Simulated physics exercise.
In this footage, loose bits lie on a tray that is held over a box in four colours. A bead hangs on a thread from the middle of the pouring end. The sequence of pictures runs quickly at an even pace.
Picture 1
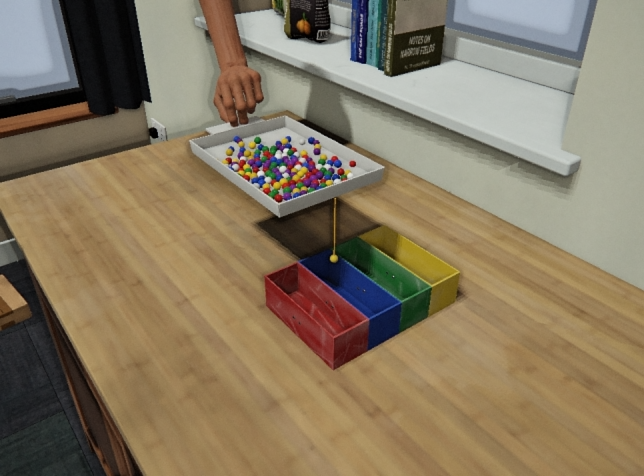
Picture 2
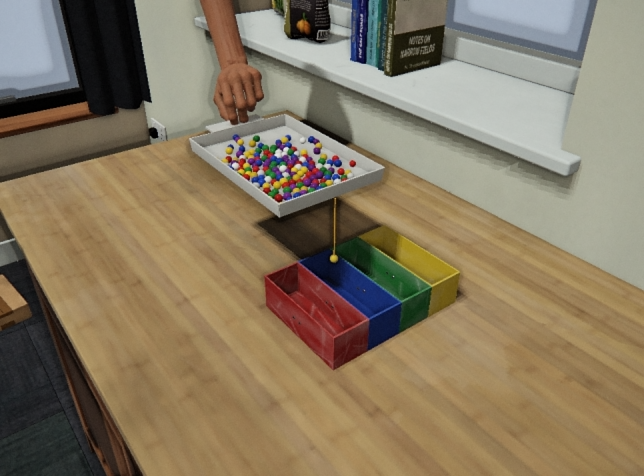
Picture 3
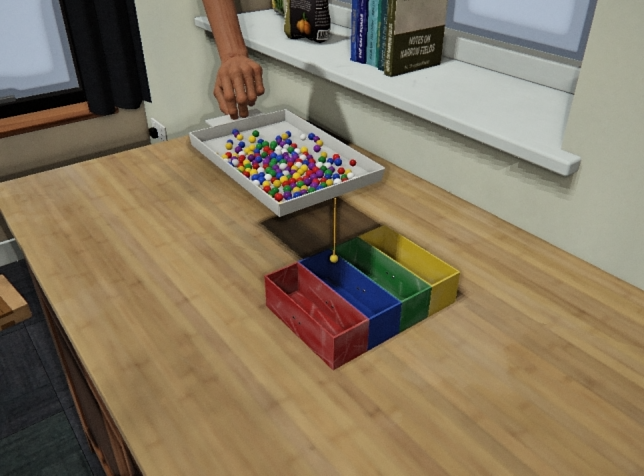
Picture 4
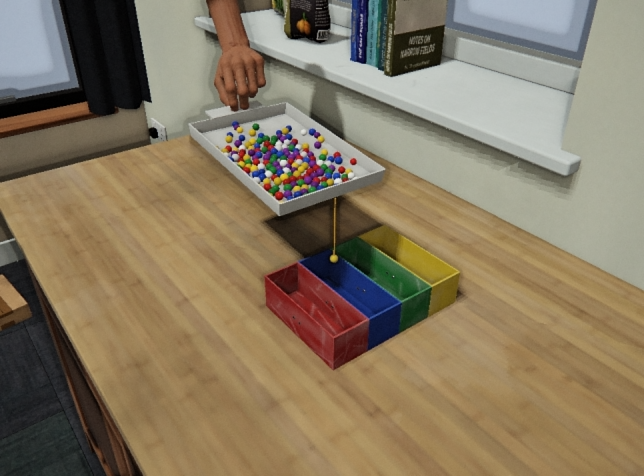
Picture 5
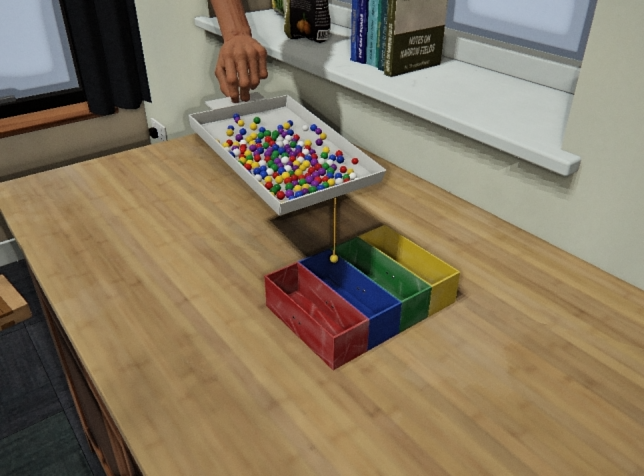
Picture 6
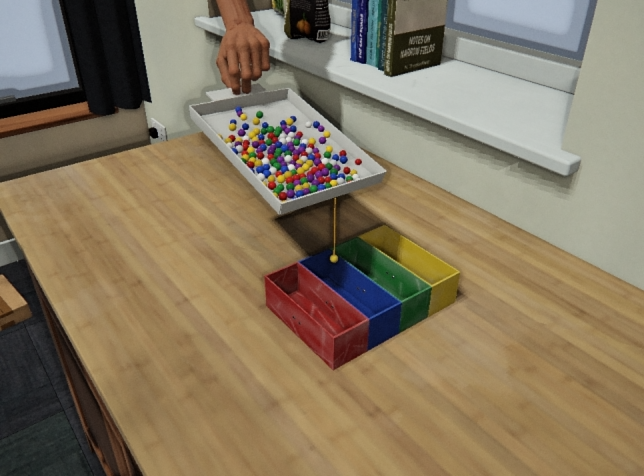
On a wooden table, a hand slowly tilts a tray of colourful beads above a four-coloured box.
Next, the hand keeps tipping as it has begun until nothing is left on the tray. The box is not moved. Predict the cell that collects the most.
I would say the green cell.
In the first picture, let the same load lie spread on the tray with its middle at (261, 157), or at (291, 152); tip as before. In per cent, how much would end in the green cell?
You'd see roughly 50 per cent first and roughly 50 per cent second.
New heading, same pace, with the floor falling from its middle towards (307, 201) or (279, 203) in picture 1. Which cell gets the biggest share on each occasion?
In turn: Red; the cell in red.
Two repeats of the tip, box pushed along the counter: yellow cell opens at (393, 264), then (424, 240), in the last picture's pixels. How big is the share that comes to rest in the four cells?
Close to 90 per cent, followed by close to 90 per cent.
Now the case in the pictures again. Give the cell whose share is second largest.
Rank 2: Blue.
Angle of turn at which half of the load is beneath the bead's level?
It is at around 95 degrees.
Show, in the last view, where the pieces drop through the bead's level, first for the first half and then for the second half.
The opening part goes through (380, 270); what follows goes through (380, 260).
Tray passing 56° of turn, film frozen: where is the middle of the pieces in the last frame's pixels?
The centre of the load shows up near (324, 151) in the last view.
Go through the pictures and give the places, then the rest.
Corners of the pouring end at (279, 203) and (382, 167), level; middle of the load at (283, 170), round plastic beads; bead on its thread at (334, 259); red cell at (351, 341); blue cell at (384, 323); green cell at (415, 307); yellow cell at (444, 291), in the first picture.
Corners of the pouring end at (279, 203) and (382, 167), level; middle of the load at (283, 169), in the second picture.
Corners of the pouring end at (280, 203) and (383, 168), tipped barely, lowest at the right corner; middle of the load at (283, 167), in the third picture.
Corners of the pouring end at (280, 203) and (383, 169), tipped a little, lowest at the right corner; middle of the load at (284, 164), in the fourth picture.
Corners of the pouring end at (281, 202) and (384, 170), tipped a little, lowest at the right corner; middle of the load at (285, 161), in the fifth picture.
Corners of the pouring end at (282, 202) and (384, 171), tipped a little, lowest at the right corner; middle of the load at (288, 159), most on the move; red cell at (351, 341); blue cell at (384, 323); green cell at (415, 307); yellow cell at (444, 291), in the sixth picture.
Soon, tray tipped steeply; nearly all on the tray; a stray few falling or outside the box.
A while on, tray tipped right over; about a third on the tray; a small part in the green cell; a small part in the blue cell; a small part in the yellow cell; a small part in the red cell; about a quarter falling or outside the box.
Towards the end, tray tipped past a quarter turn; about a third in the green cell; about a quarter in the blue cell; about a quarter in the yellow cell; a small part in the red cell; a small part falling or outside the box.
Finally, tray tipped past a quarter turn; about a third in the green cell; about a quarter in the blue cell; about a quarter in the yellow cell; a small part in the red cell; a small part outside the box.
